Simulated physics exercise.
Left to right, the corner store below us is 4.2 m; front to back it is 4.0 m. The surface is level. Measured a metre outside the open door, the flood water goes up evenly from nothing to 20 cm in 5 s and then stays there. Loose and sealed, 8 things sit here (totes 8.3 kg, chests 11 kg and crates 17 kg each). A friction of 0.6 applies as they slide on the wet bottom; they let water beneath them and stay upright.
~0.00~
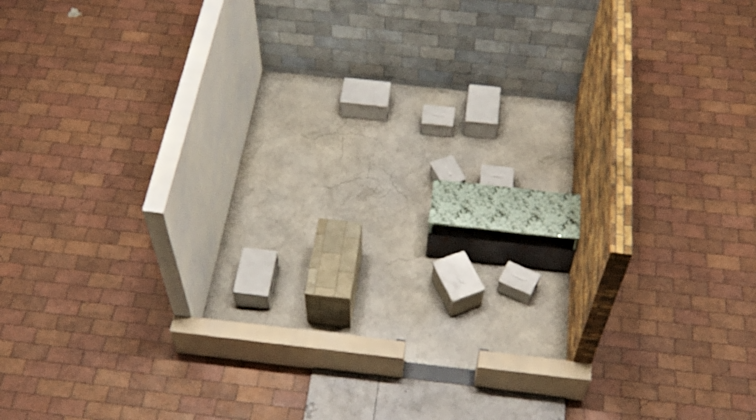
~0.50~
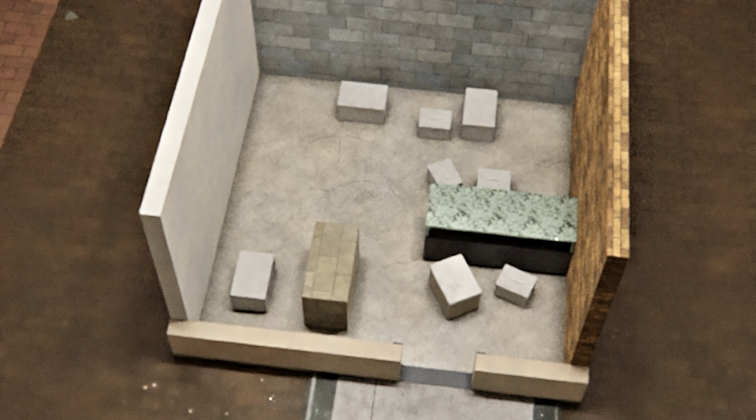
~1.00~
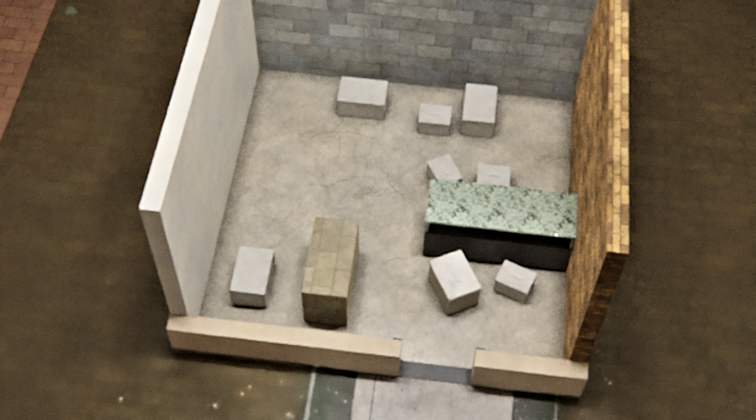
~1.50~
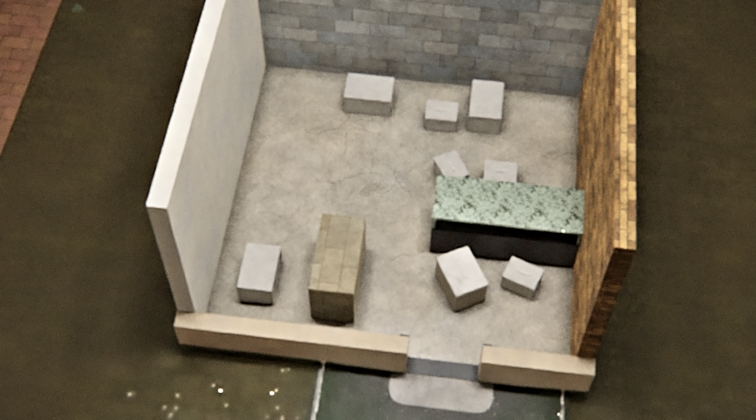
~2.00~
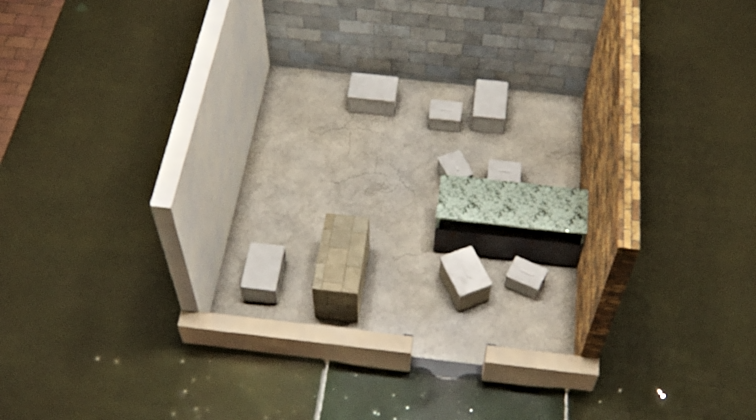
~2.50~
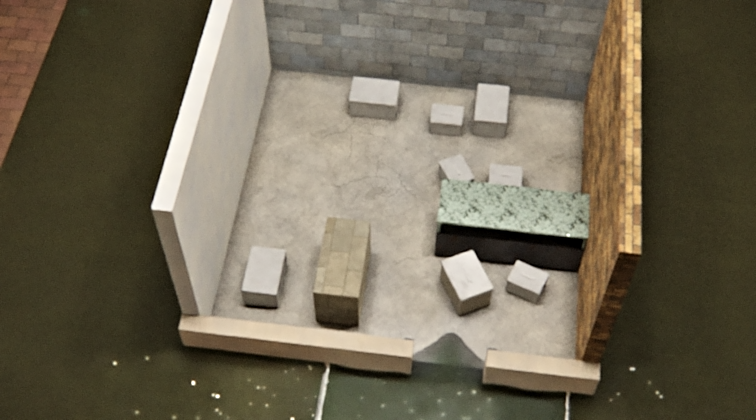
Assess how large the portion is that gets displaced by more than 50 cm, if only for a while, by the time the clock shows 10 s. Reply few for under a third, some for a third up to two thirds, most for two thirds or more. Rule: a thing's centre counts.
Few.
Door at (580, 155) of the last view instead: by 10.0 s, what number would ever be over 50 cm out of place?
In that case the number is 4.
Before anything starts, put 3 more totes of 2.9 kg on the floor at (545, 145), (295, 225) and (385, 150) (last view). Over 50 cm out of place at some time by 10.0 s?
So, in the order asked, it's not far enough, not far enough and too far.
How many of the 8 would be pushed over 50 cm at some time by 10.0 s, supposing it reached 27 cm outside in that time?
So the tally would be 2.
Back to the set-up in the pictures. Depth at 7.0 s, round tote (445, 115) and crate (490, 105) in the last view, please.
Depths: Near 1 cm, then near 0 cm.
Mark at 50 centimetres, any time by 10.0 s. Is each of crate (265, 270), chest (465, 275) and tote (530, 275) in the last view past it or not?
Result, in order: Stayed within / exceeded / exceeded.
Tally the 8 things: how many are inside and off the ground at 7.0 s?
Total: 2.
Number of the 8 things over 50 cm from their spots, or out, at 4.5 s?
Count then: 0.
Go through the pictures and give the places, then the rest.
The first frame shows a tote at (448, 171) rests on the ground; a tote at (497, 176) rests on the ground; water covers 0.0 m2; 0 of 8 have shifted.
The second frame shows a tote at (445, 174), on the bottom; a tote at (494, 179) rests on the ground; 0.0 m2 under water; 0 of 8 have shifted.
The third frame shows a tote at (445, 170) rests on the ground; a tote at (494, 175), on the bottom; 0.0 m2 under water; 0 of 8 have shifted.
The fourth frame shows a tote at (451, 166) rests on the ground; a tote at (501, 171) rests on the ground; 0.0 m2 under water; 0 of 8 have shifted.
The fifth frame shows a tote at (455, 166), on the bottom; a tote at (505, 171), on the bottom; 0.0 m2 under water; 0 of 8 have shifted.
The sixth frame shows a tote at (457, 170) rests on the ground; a tote at (506, 175), on the bottom; 0.2 m2 under water; 0 of 8 have shifted.
After 3.5 s 0 of 8 are over 50 cm from their spots; 0 afloat.
After 4.5 s 0 of 8 are over 50 cm from their spots; 0 afloat.
After 7.0 s 2 of 8 are over 50 cm from their spots; 2 afloat.
After 10.0 s 0 of 8 are over 50 cm from their spots, and 2 have been at some point; 3 afloat.
